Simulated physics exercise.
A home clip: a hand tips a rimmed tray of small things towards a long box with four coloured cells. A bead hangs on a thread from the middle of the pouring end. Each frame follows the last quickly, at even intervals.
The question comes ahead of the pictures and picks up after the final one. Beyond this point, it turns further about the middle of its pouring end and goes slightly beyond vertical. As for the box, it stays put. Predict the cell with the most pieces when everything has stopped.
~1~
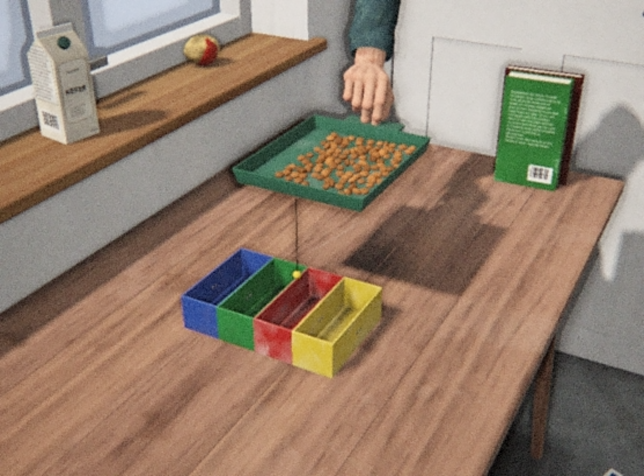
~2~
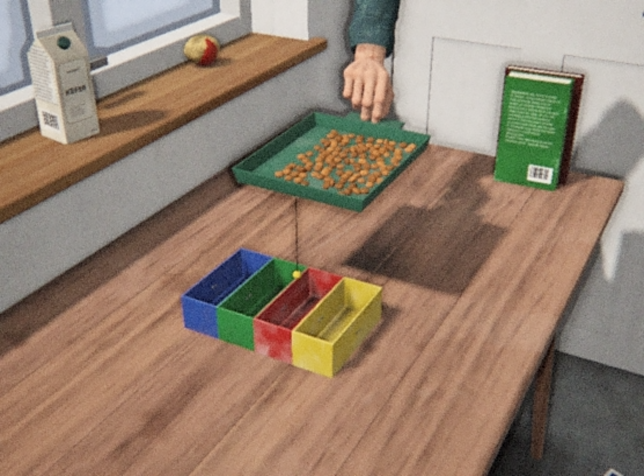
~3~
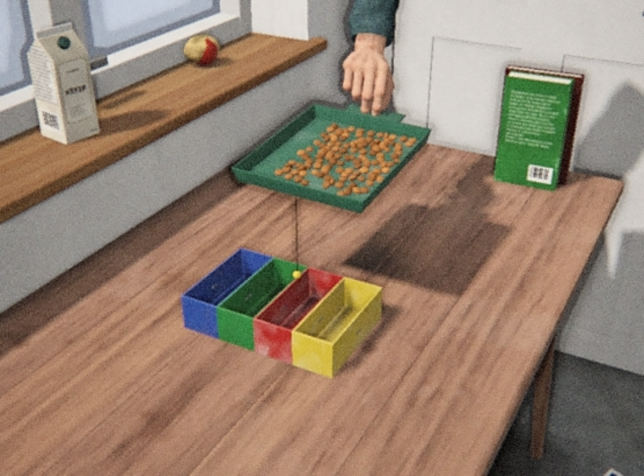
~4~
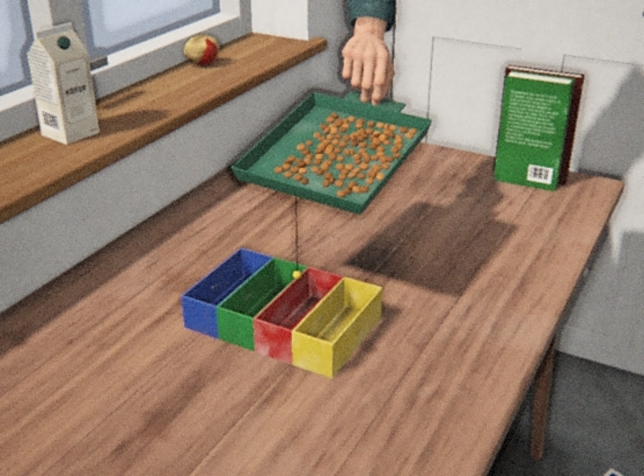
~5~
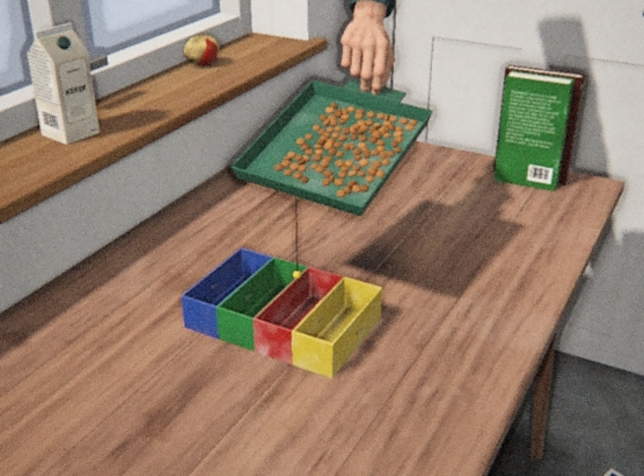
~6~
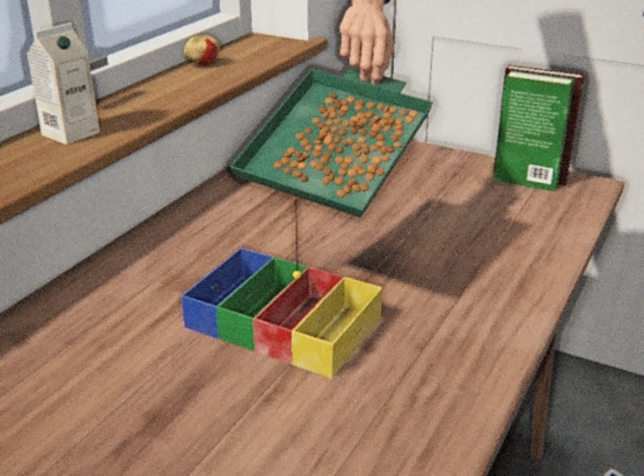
I would say the yellow cell.
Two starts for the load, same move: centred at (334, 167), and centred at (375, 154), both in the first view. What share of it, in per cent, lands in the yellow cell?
Estimate: 60 % first, 70 % second.
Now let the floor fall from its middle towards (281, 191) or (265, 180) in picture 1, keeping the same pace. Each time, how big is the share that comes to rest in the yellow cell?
I'd say some 0 in a hundred at first, then 0 in a hundred.
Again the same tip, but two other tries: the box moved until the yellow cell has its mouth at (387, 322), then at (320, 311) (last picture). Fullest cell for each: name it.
The cell in red, then the yellow cell.
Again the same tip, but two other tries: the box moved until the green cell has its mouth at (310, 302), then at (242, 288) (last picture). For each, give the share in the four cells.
100 per cent, then 60 per cent.
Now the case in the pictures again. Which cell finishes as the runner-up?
The cell in second spot is the red one.
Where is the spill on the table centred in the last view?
Those pieces end up centred close to (378, 368).
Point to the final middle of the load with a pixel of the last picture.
Near pixel (329, 340).
Soon, tray tipped steeply; nearly all on the tray; a small part falling or outside the box.
A while on, tray tipped past a quarter turn; about a quarter on the tray; about a third in the yellow cell; a small part in the red cell; about a third falling or outside the box.
Towards the end, tray tipped past a quarter turn; about two thirds in the yellow cell; about a quarter in the red cell; a stray few in the green cell; a small part falling or outside the box.
Finally, tray tipped past a quarter turn; about two thirds in the yellow cell; about a quarter in the red cell; a stray few in the green cell; none in the blue cell; a small part outside the box.
